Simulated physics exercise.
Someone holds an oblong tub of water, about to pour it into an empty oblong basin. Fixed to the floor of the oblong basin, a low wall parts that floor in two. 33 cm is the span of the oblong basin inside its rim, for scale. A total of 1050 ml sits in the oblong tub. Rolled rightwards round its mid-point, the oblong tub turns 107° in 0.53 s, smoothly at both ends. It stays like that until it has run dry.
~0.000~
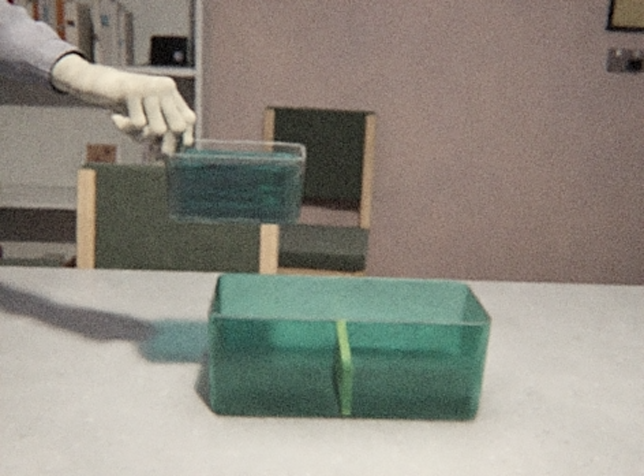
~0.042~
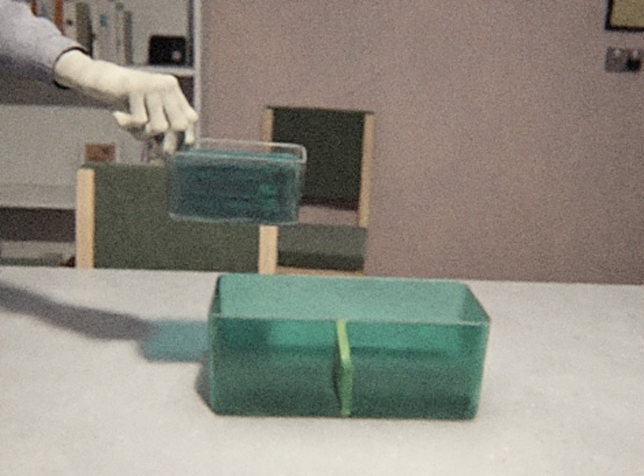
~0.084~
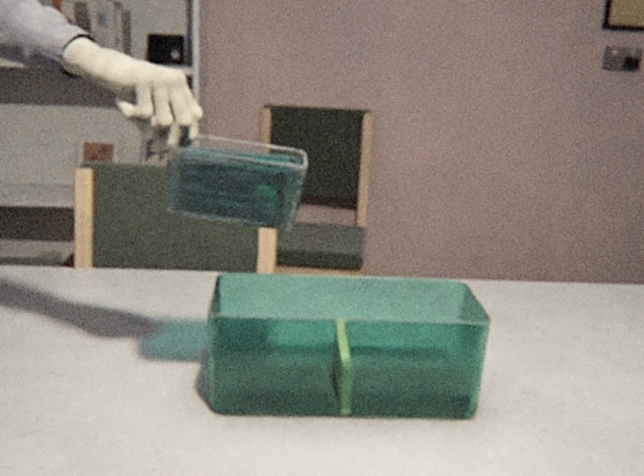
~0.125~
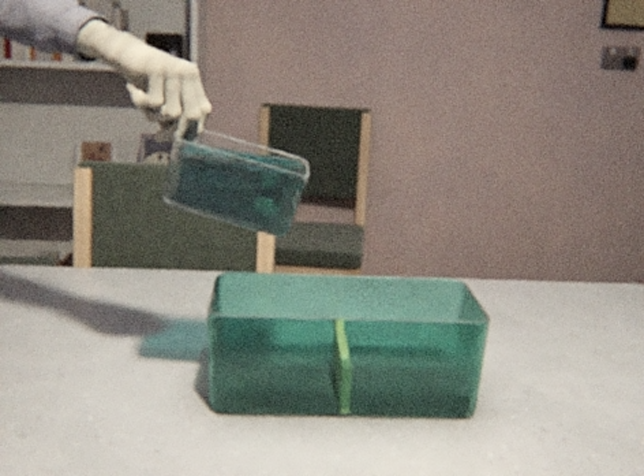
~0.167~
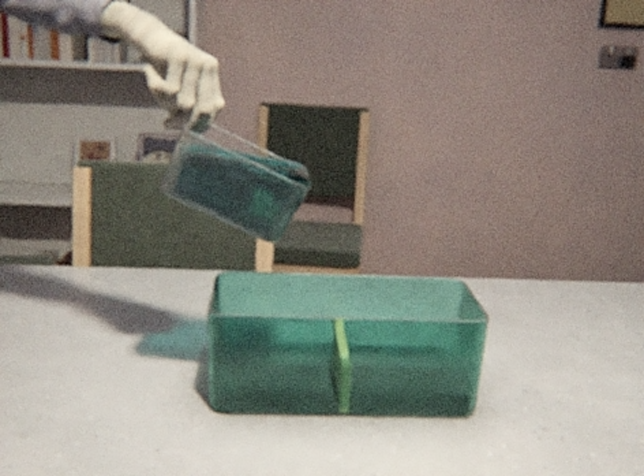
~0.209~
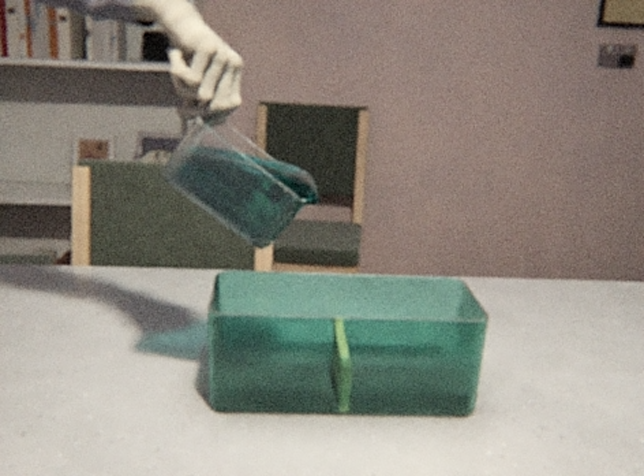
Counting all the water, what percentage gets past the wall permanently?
The share past the wall is about 39 per cent.
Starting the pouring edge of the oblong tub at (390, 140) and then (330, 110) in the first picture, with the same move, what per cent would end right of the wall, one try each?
The first try gives around 80 percent, the second around 65 percent.
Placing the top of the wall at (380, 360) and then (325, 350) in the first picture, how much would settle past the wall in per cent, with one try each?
The first gives near 20 per cent and the second near 60 per cent.
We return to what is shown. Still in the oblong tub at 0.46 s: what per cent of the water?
16 %.
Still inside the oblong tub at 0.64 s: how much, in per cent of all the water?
2 %.
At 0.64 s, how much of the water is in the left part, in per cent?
Roughly 50 per cent.
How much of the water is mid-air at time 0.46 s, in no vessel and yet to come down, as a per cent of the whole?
It comes to roughly 42 per cent.
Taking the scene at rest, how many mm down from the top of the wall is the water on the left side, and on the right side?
I'd say some 36 mm on the left and some 44 mm on the right.
After 0.46 s the tilt is 102° and 16 per cent is still to pour, 15 is left of the wall and 27 right of it.
After 0.64 s the tilt is 107° and 2 per cent is still to pour, 50 is left of the wall and 38 right of it.
After 0.82 s the tilt is 107° and 0 per cent is still to pour, 51 is left of the wall and 37 right of it.
After 1.03 s the tilt is 107° and 0 per cent is still to pour, 54 is left of the wall and 39 right of it.
In the end 54 per cent lies left of the wall, 39 right of it and 7 outside.
